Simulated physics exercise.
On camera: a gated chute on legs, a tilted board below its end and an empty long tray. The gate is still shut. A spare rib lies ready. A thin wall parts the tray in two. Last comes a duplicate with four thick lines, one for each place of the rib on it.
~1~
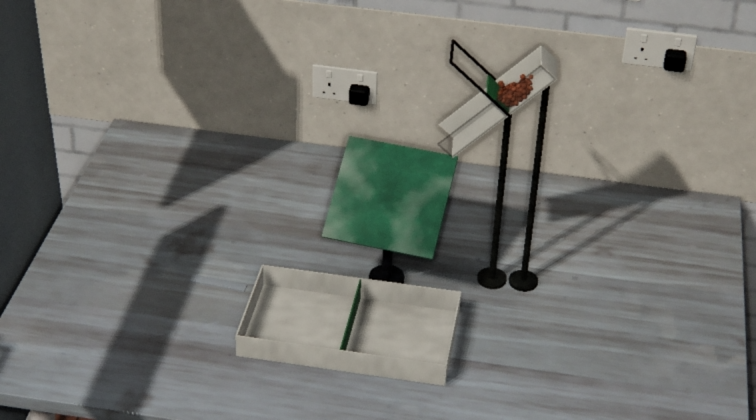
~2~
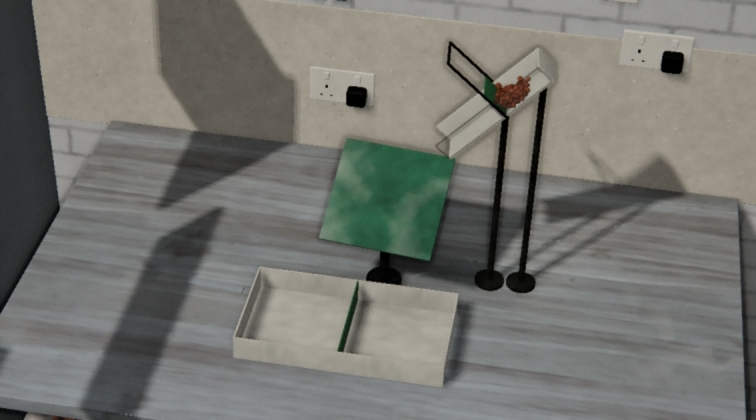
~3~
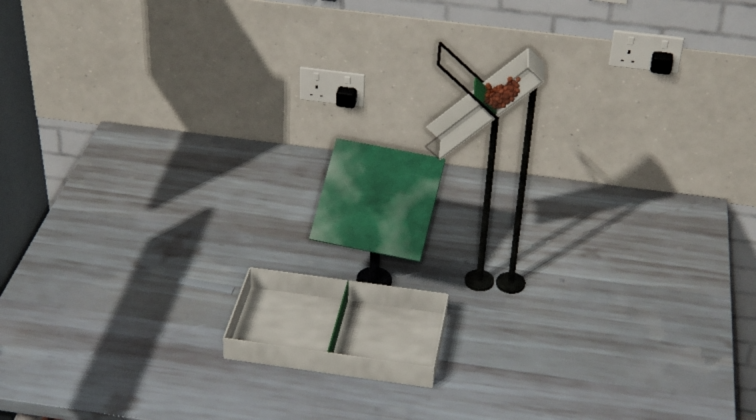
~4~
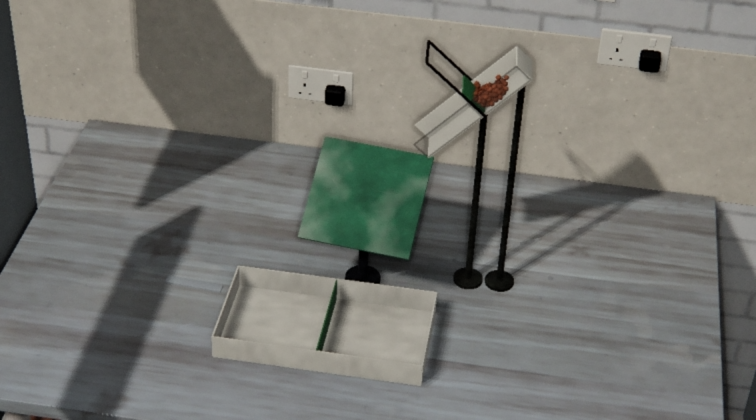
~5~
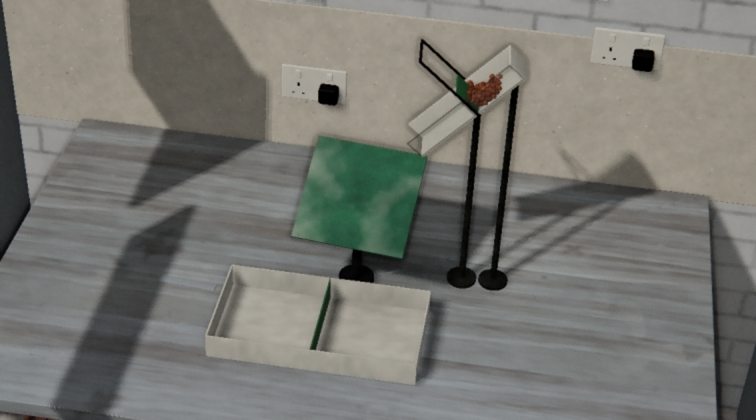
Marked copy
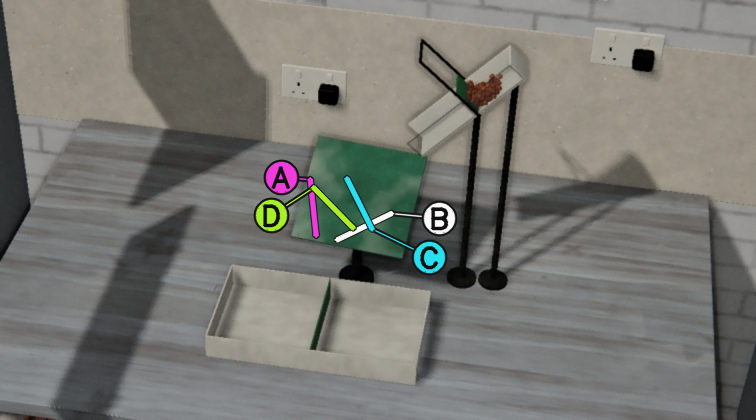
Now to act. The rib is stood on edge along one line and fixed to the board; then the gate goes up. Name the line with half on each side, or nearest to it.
Take A.
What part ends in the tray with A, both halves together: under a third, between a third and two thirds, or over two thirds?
It is over two thirds.
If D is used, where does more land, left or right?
The right half.
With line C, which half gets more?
Right.
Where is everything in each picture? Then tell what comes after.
In the first picture, load behind the gate (517, 90), clay pellets; lip of the chute (453, 148), sloping fairly steeply.
In the second picture, middle of the board (387, 198), tilted fairly steeply; middle of its low edge (374, 249); of its high edge (401, 148).
In the third picture, front corners of the tray (224, 338) and (433, 368); front end of its middle wall (328, 353); gate still shut (478, 89).
In the fourth picture, middle of the load (493, 90); lip (429, 148).
In the fifth picture, middle of the load (486, 89); lip (422, 147).
On the marked copy, line A from (310, 179) to (316, 235); line B from (391, 213) to (337, 239); line C from (347, 178) to (372, 228); line D from (313, 187) to (353, 227).
If A is chosen, of what is caught, roughly half in the left half, roughly half in the right.
If B is chosen, of what is caught, almost all in the left half, about a tenth in the right.
If C is chosen, of what is caught, about a tenth in the left half, almost all in the right.
If D is chosen, of what is caught, about a tenth in the left half, almost all in the right.
